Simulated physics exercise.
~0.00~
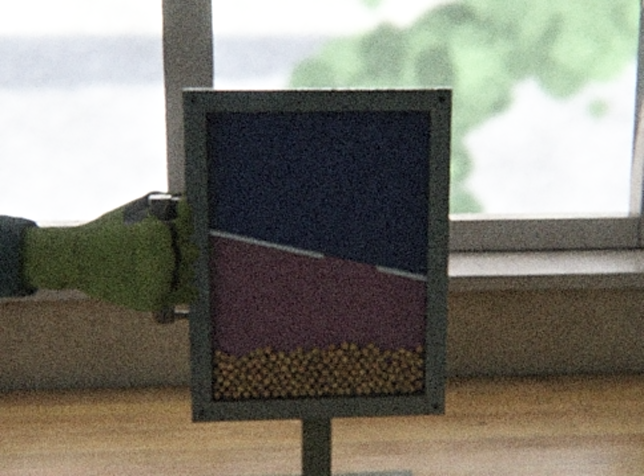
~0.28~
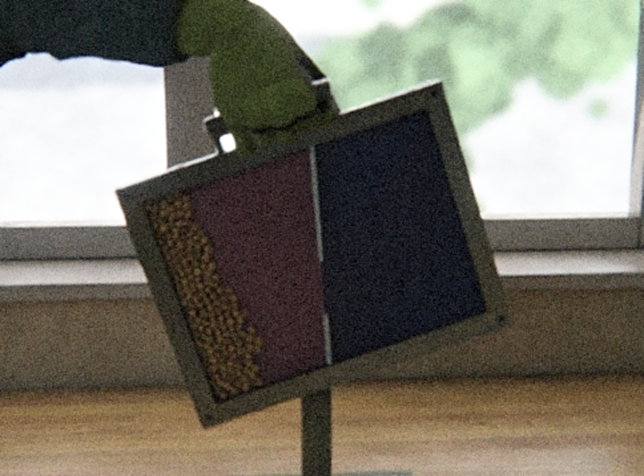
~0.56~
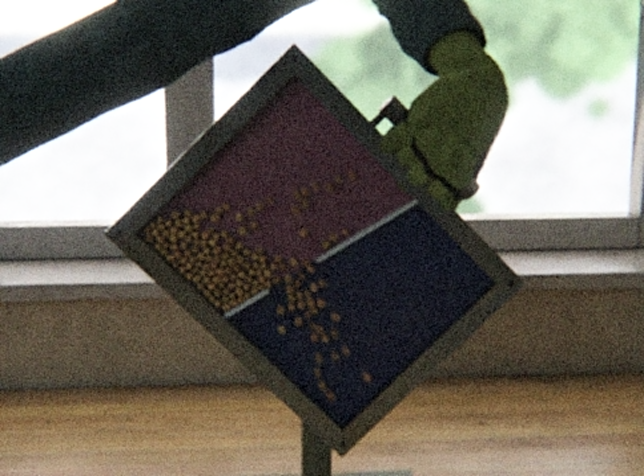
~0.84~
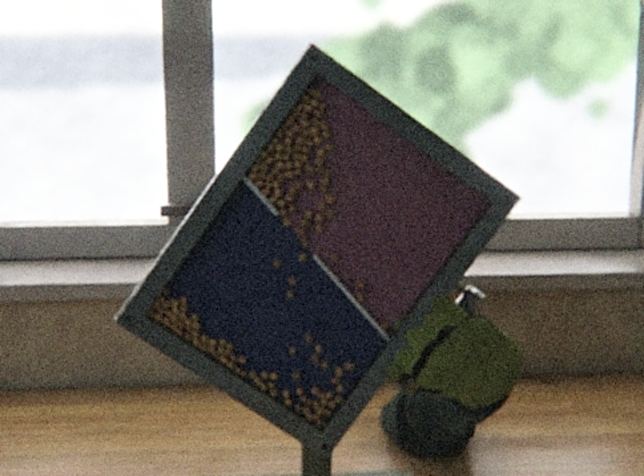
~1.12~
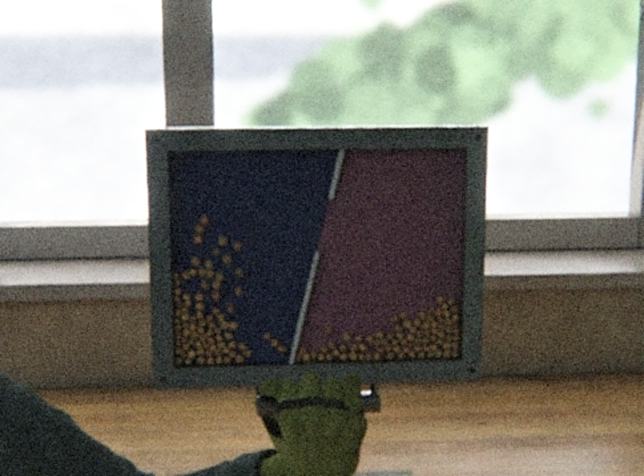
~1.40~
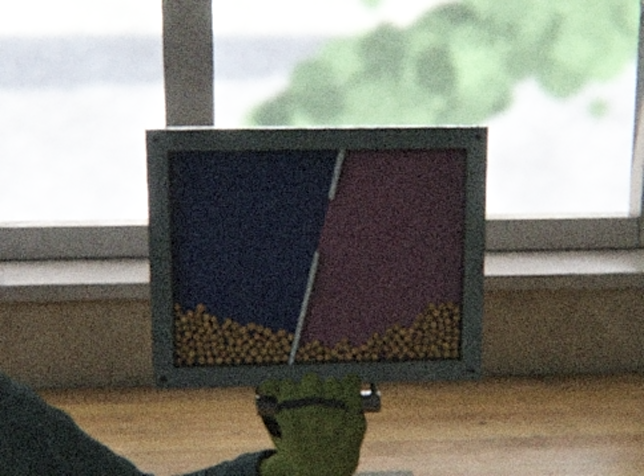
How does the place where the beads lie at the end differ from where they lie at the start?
At the start the beads all lie along the bottom of the pink chamber, while at the end they lie across the bottoms of both the blue and pink chambers. Their middle is also a little higher in view than before, with almost no shift sideways.
At first, a framed box stands upright before a window, its small round beads lying along the bottom of the pink chamber, below the blue one. A green-gloved hand gripping the left side swings up over the top, turning the box clockwise and carrying the beads up the left. As the hand comes down the right side, beads spill through a gap in the pale divider into the blue chamber. The hand continues round to the bottom, and the last beads tumble down. Finally the box rests on its side, with the beads shared about evenly between blue on the left and pink on the right.
